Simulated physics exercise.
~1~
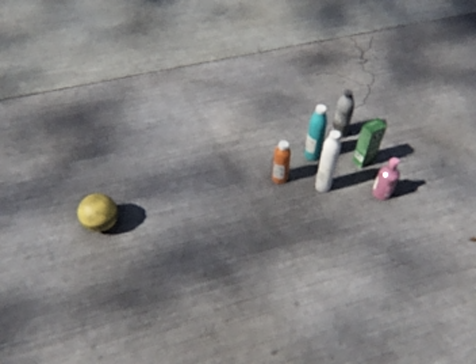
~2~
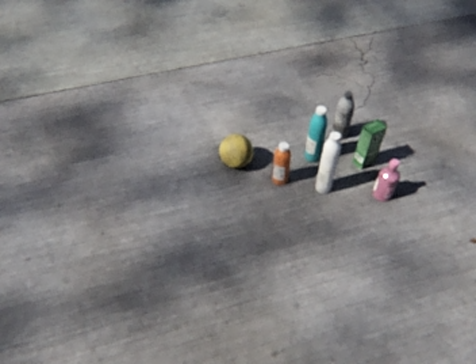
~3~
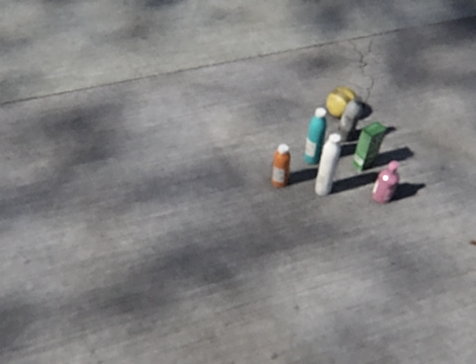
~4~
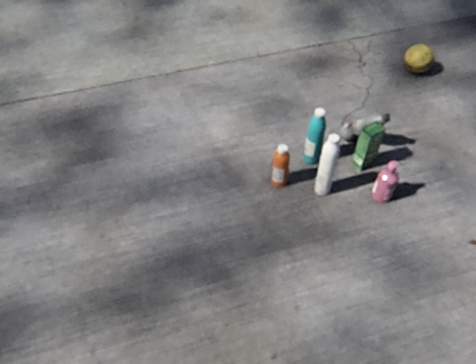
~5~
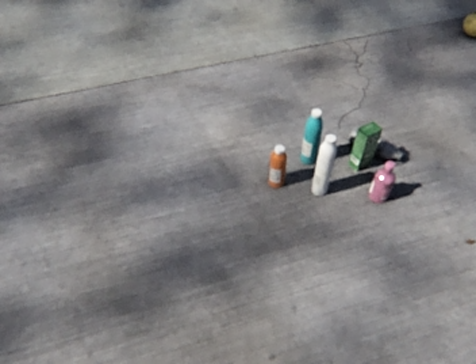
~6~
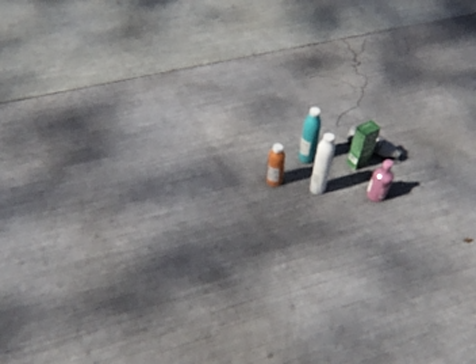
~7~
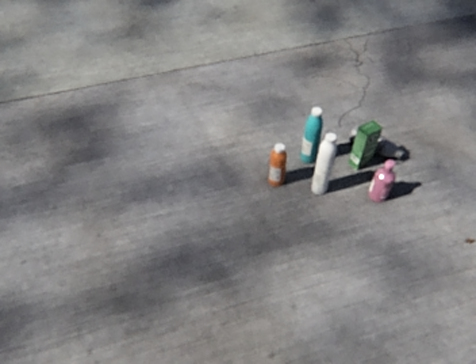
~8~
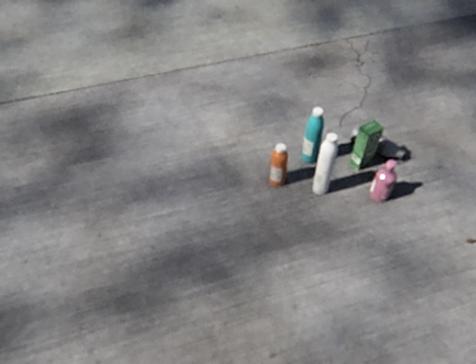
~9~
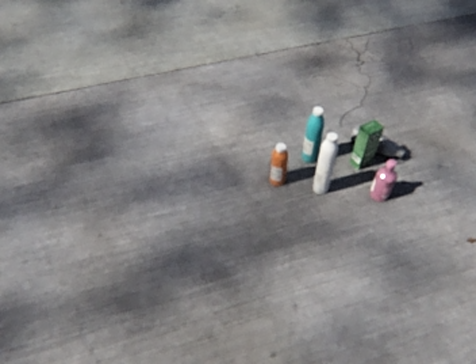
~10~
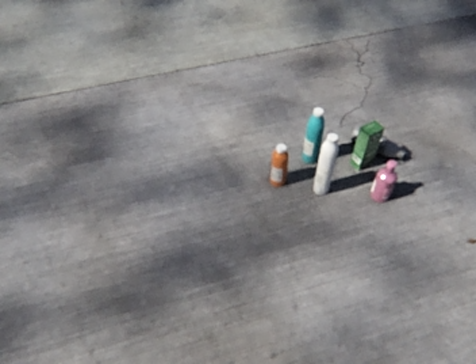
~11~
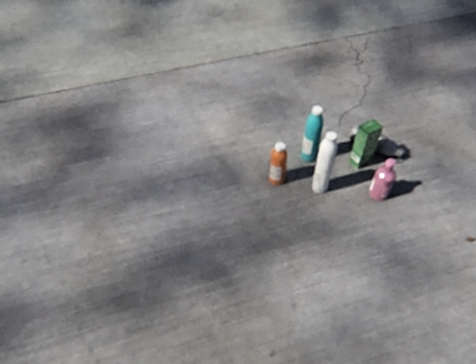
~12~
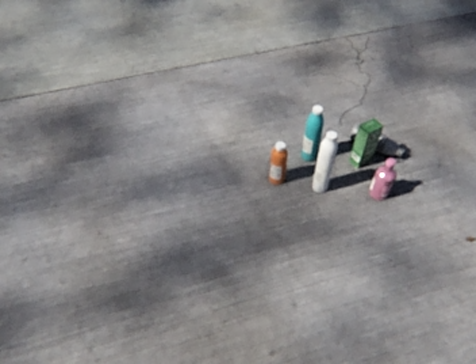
Six bottles and cartons stood grouped on sunlit concrete as a yellow ball rolled in from the left, passed behind the turquoise bottle, knocked over the grey one at the back and rolled out at upper right, leaving the other five standing.
